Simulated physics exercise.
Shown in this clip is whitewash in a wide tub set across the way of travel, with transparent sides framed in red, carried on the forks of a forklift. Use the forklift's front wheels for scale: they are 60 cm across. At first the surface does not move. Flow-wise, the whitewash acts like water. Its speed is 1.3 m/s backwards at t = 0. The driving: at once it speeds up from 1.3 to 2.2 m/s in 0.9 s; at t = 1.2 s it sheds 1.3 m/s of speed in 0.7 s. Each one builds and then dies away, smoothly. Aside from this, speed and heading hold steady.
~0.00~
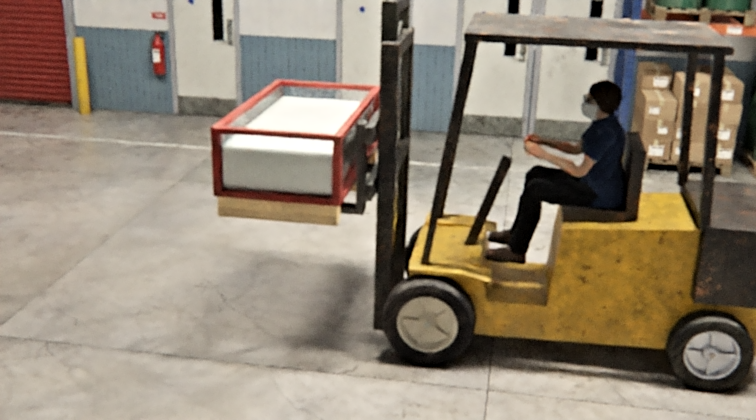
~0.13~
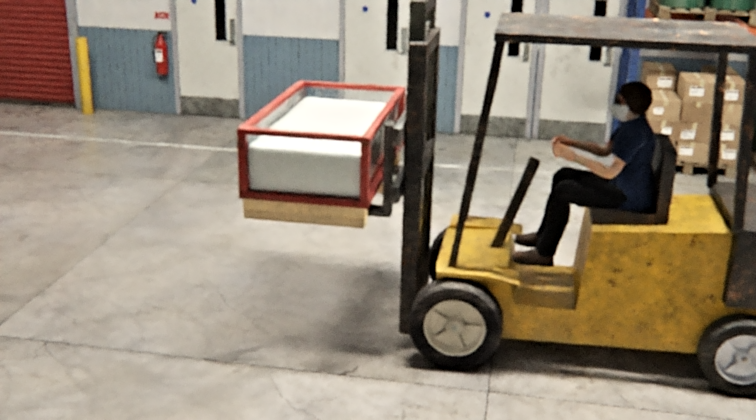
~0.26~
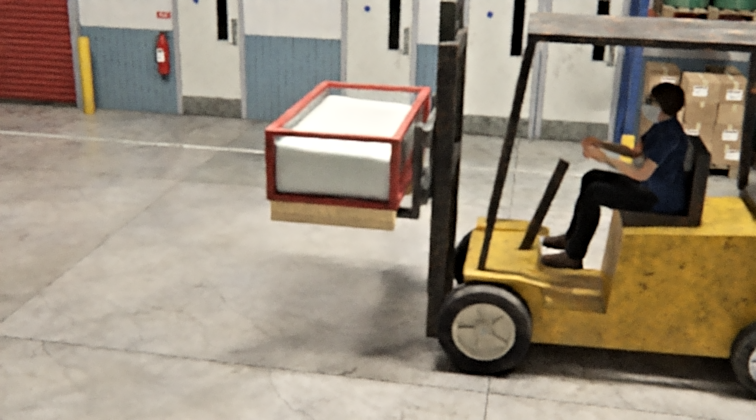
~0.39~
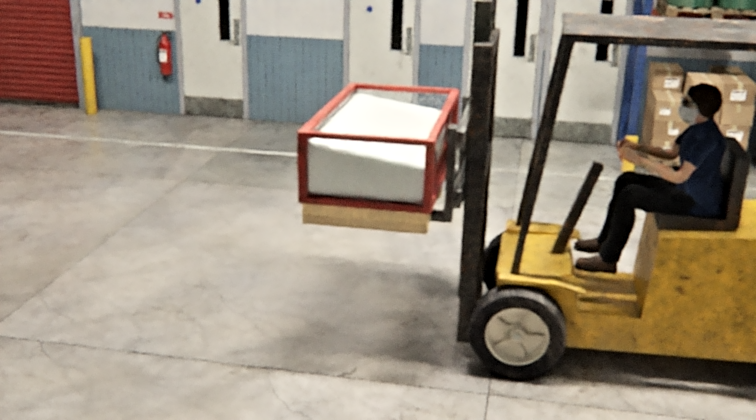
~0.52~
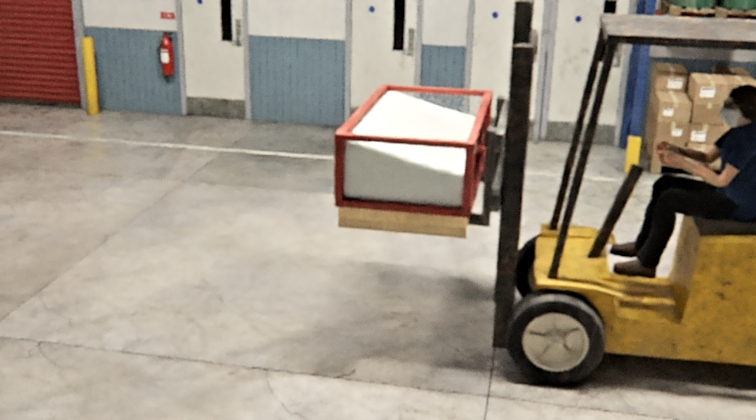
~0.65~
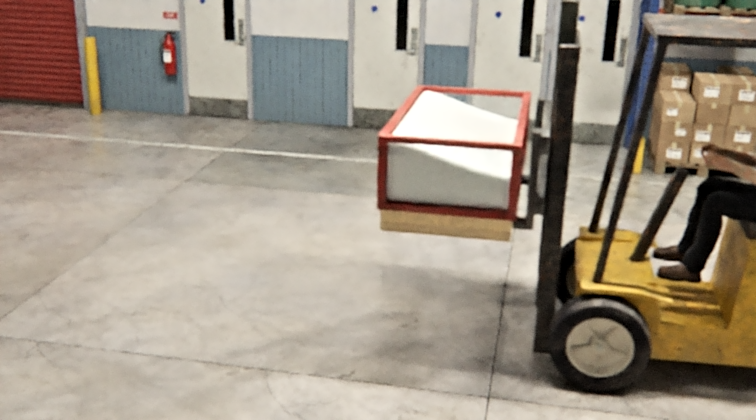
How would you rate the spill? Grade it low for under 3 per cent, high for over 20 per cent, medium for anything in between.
Low loss.
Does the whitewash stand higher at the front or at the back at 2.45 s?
It stands at the forward side.
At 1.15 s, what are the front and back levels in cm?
Around 24 cm toward the front, with 36 cm behind.
After 1.15 s the surface is 24 cm up at the front and 36 cm at the back; nothing has left.
After 1.75 s the surface is 21 cm up at the front and 38 cm at the back; nothing has left.
After 2.45 s the surface is 37 cm up at the front and 22 cm at the back; nothing has left.
After 4.89 s nothing has left.
